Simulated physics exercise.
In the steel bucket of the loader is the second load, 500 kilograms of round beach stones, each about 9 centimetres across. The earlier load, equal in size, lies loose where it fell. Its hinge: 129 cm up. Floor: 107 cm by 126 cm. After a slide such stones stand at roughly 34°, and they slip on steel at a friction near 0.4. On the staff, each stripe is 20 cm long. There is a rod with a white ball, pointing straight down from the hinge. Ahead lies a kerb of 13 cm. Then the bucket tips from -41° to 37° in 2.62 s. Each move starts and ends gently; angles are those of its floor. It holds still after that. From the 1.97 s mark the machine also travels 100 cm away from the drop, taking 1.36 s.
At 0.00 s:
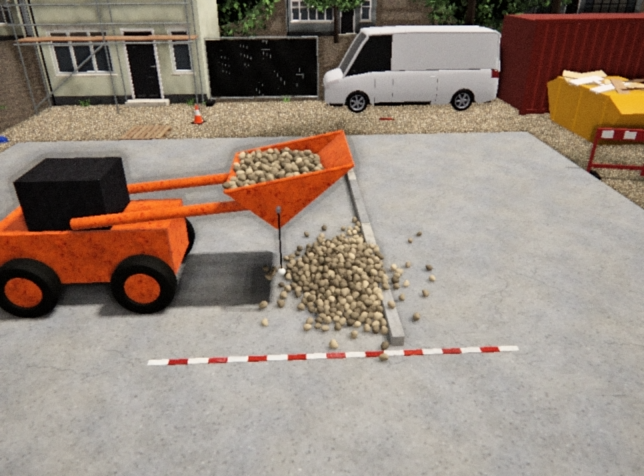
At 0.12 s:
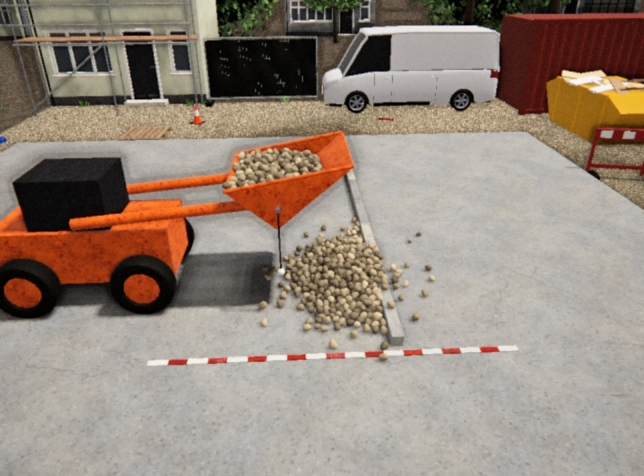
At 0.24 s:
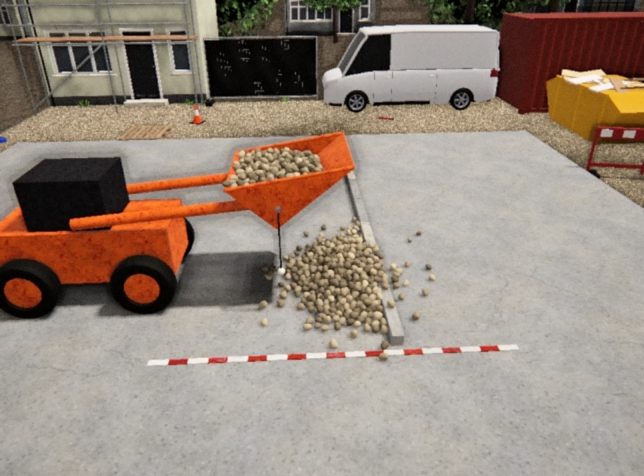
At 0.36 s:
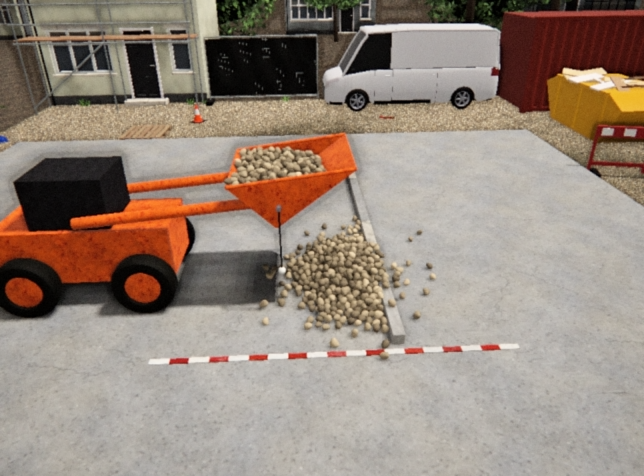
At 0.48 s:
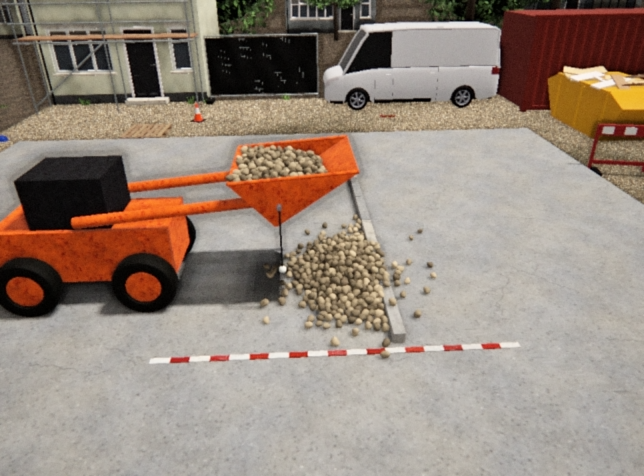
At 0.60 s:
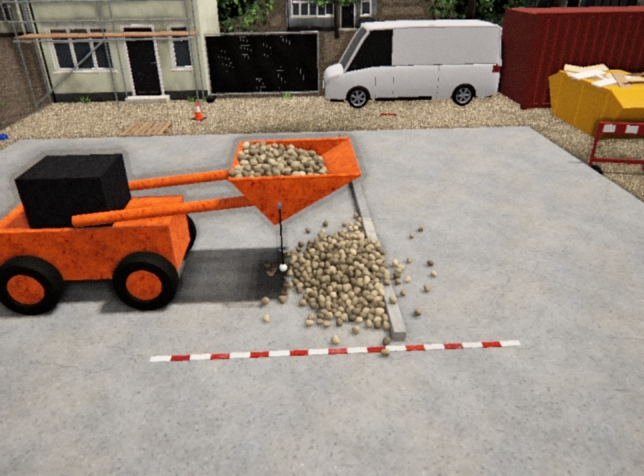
A paved yard edged with gravel is seen from above, with a pale house, white van, red container and yellow skip behind. On the left, an orange loader with a black block on top holds a bucket of tan stones above a loose heap against a low kerb, behind a red-and-white striped staff. The bucket slowly tilts back slightly towards level, its stones barely shifting, while the loader's body stays still.
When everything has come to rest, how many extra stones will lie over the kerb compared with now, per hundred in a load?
About 20 per hundred.
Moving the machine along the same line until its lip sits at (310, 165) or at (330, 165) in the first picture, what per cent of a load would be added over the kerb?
Some 0 percent, and then 5 percent.
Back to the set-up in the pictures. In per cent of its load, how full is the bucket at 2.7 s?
0 % still inside.
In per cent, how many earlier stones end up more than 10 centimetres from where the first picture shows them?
Close to 15 in a hundred of them.
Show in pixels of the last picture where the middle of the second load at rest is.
Centre: Approx. (346, 263).
After 2.0 s the floor is at 25°; in per cent of one load, 94 in the bucket, 104 on this side of the kerb, 2 over the kerb; the foremost stones are at (420, 266).
After 2.7 s the floor is at 37°; in per cent of one load, 1 in the bucket, 183 on this side of the kerb, 16 over the kerb; the foremost stones are at (435, 268).
After 3.8 s the floor is at 37°; in per cent of one load, 0 in the bucket, 178 on this side of the kerb, 22 over the kerb; the foremost stones are at (440, 251).
After 6.5 s the floor is at 37°; in per cent of one load, 0 in the bucket, 178 on this side of the kerb, 22 over the kerb; the foremost stones are at (440, 251). Net gain over the kerb, 20.
